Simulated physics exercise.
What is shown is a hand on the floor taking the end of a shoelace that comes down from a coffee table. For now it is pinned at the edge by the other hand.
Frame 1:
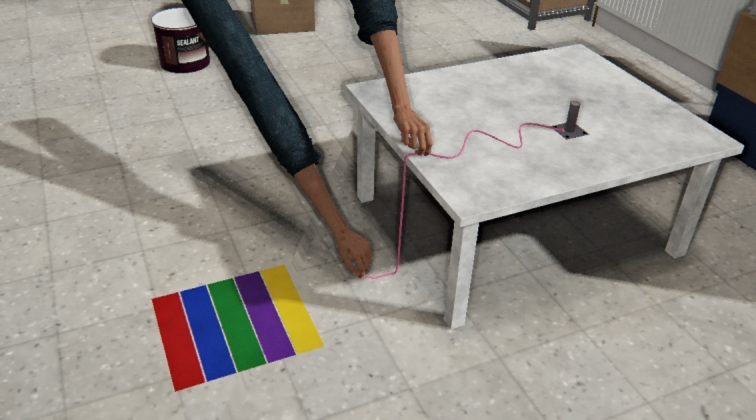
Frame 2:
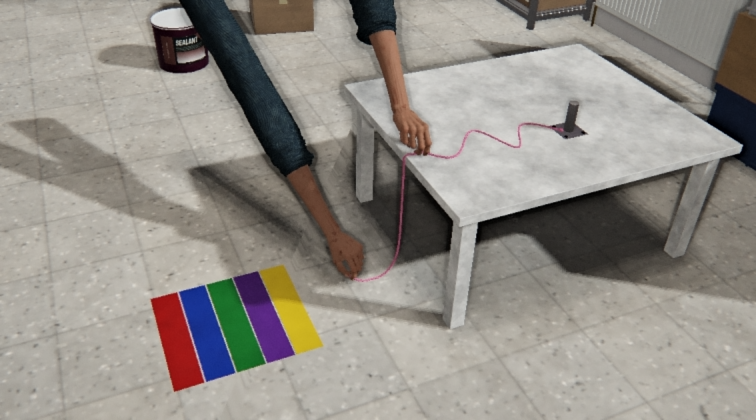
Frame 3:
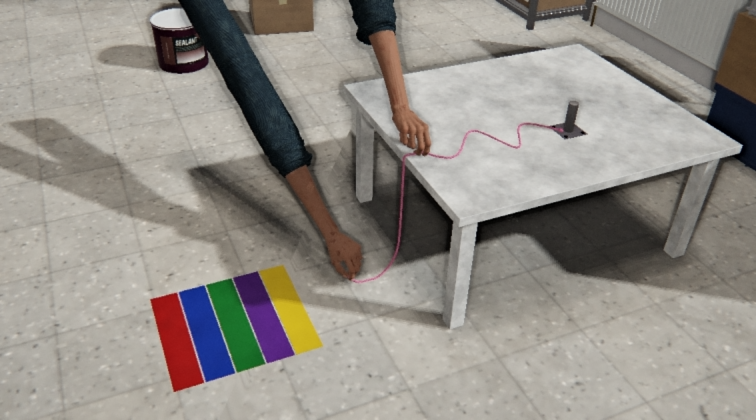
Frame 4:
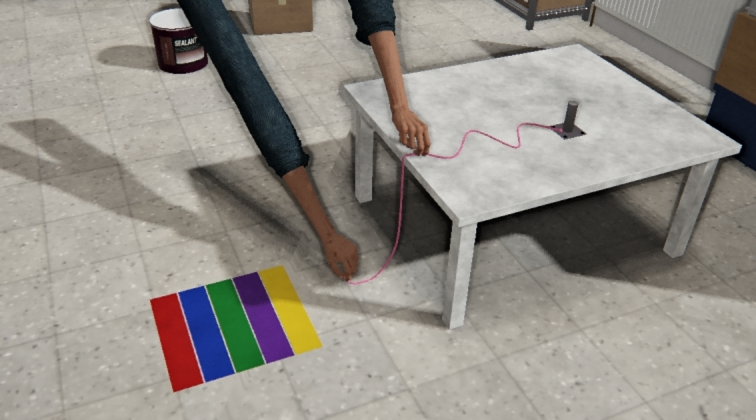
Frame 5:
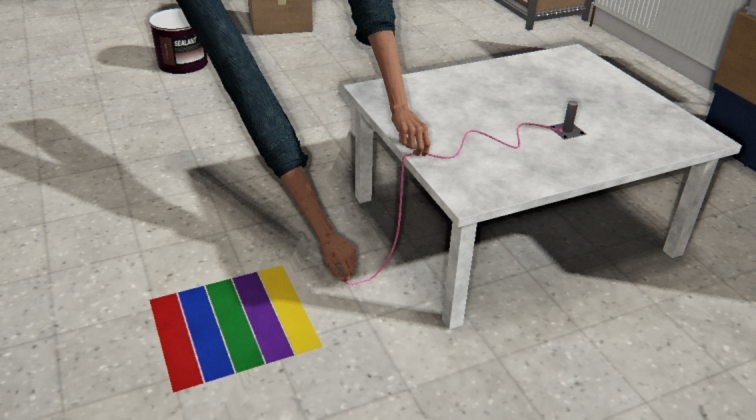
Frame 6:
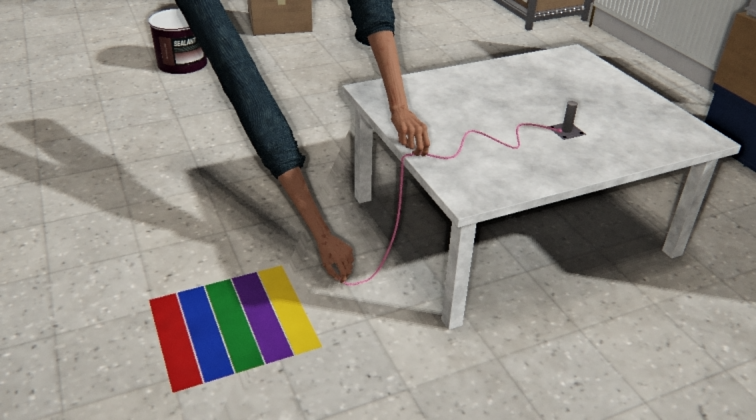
A hand on the floor, holding the end of a pink shoelace that hangs from a coffee table, shifts slightly left toward the striped color patches, with the yellow one nearest. The other hand stays at the table's edge, pinning the lace, as the hanging part curves gently.
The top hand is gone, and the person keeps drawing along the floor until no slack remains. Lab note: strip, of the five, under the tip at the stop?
Red.
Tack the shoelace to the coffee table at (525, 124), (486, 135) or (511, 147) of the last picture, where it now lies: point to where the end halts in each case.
First near (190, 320), then near (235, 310), then near (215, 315).
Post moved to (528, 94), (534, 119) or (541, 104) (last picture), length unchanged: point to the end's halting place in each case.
Respectively (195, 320), (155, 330) and (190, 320).
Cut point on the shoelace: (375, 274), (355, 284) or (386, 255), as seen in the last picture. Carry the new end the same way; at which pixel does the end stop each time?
Respectively (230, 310), (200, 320) and (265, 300).
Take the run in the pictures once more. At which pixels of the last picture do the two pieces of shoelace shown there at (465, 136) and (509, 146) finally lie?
End points: Roughly (420, 155); roughly (472, 146).
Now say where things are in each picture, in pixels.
End (358, 274); yellow (304, 334); purple (275, 342); green (246, 351); blue (216, 360); red (185, 369), in the first picture.
End (350, 276); shoelace through (533, 124) (507, 144) (464, 143) (416, 154) (402, 205) (395, 260), in the second picture.
End (348, 277), in the third picture.
End (345, 278); shoelace through (532, 124) (506, 144) (463, 143) (415, 154) (401, 206) (389, 261), in the fourth picture.
End (343, 278), in the fifth picture.
End (340, 279); shoelace through (531, 125) (505, 144) (462, 143) (414, 154) (400, 206) (383, 262), in the sixth picture.
Soon after, end near (224, 311); over green.
Then, end near (193, 320); over blue.
At full stretch, end near (175, 325); over red. Over red.
